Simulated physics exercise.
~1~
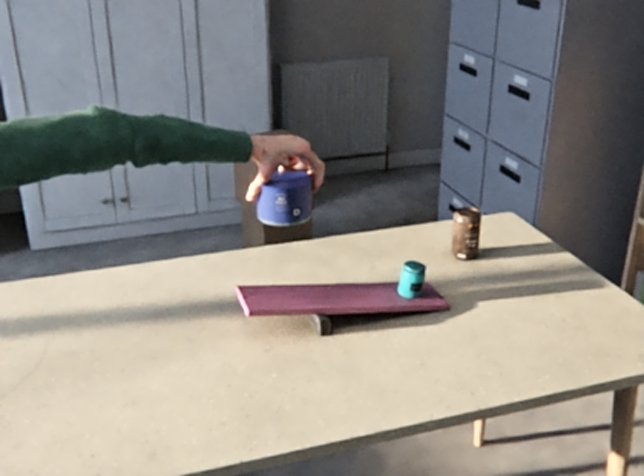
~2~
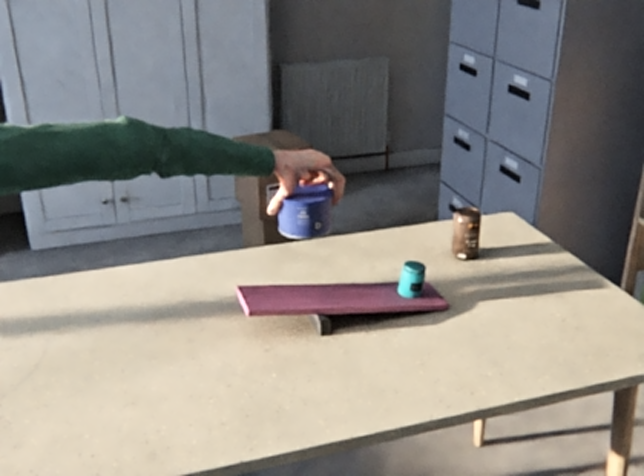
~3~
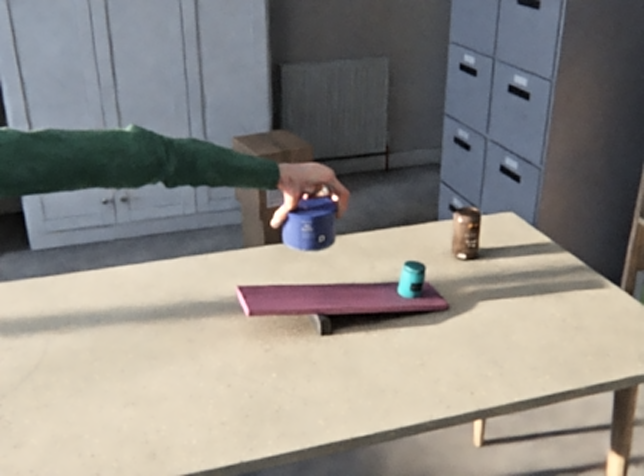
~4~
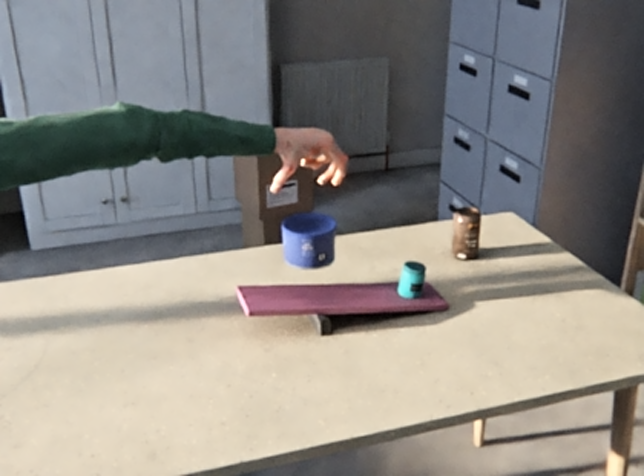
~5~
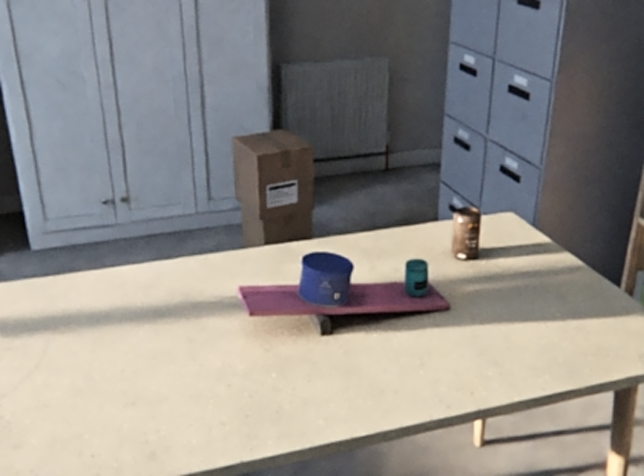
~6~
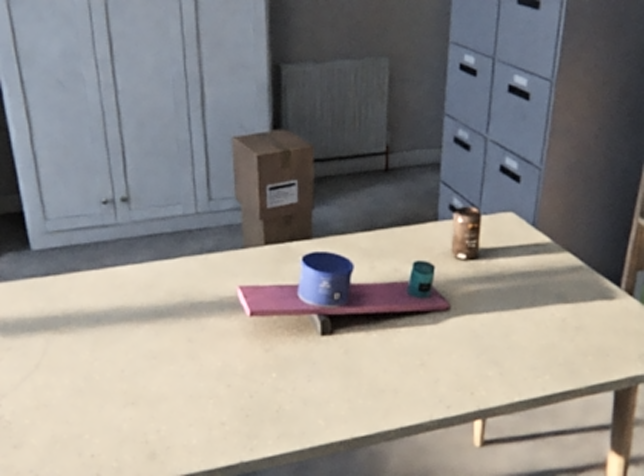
An arm in a green sleeve reaches from the left over a pale table, seen from slightly above in a room with white cupboards, grey filing drawers and a cardboard box. The hand holds a blue tub above a pink plank resting on a small dark block, its right end low with a small turquoise container on it, while a brown can stands behind to the right. The hand moves right and lowers the tub, then lets go and withdraws. The tub drops onto the plank near its middle, and the turquoise container shifts slightly right. The plank stays tilted as before, carrying both.
